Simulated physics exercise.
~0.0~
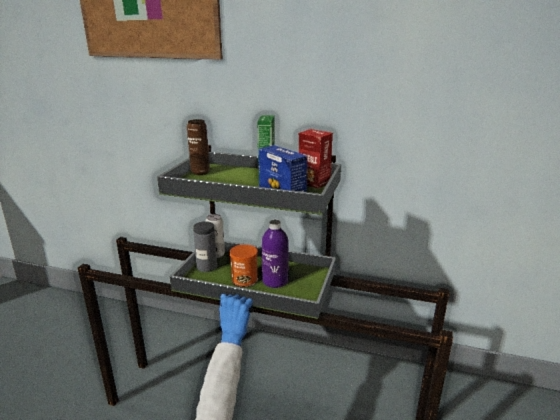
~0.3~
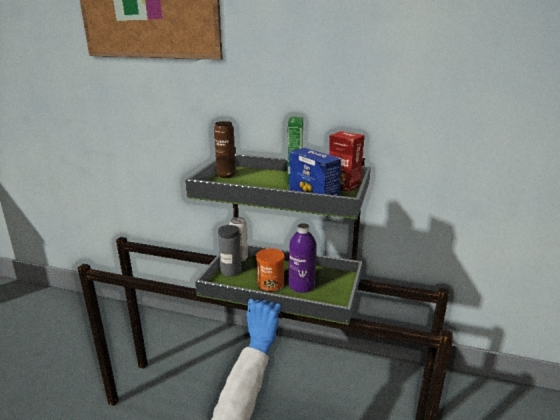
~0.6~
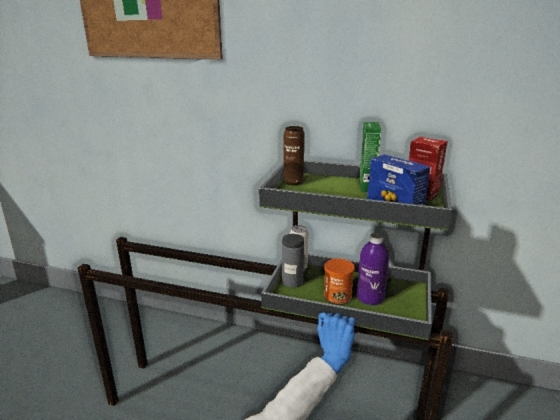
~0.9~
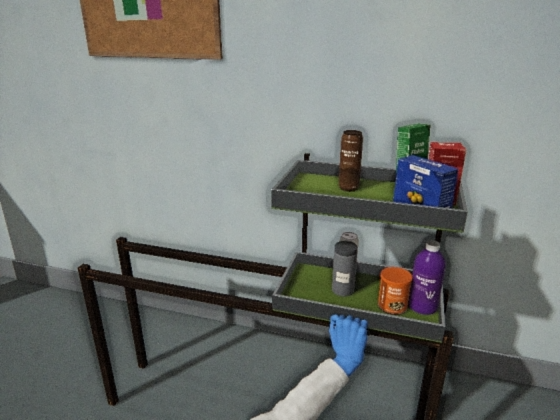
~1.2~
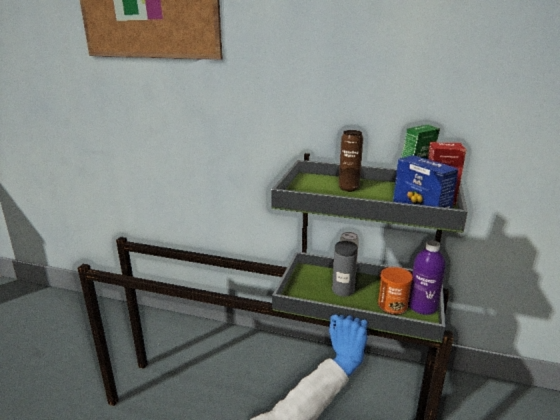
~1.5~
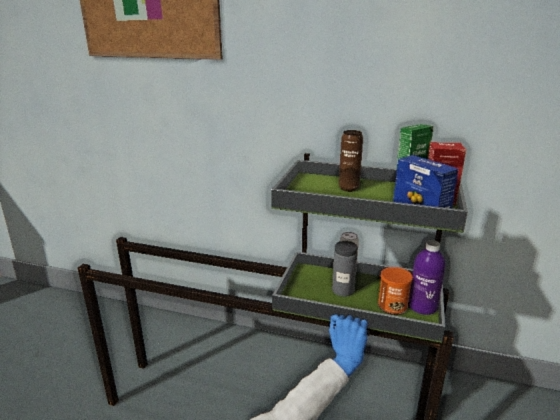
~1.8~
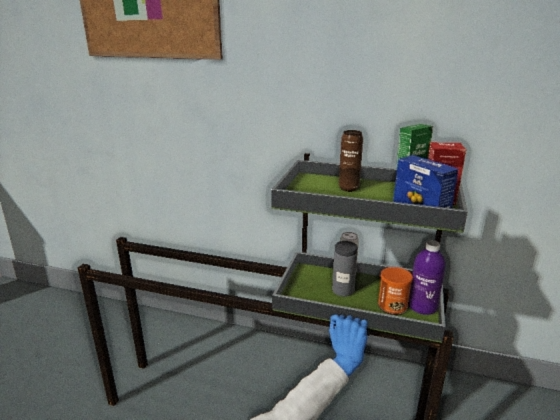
The video shows a gloved hand at a two-tiered rack tray holding bottles, cans and cartons as it slides right along dark rails and stops near the right end, where the items shift, the green packet wobbles, and everything settles still standing upright.
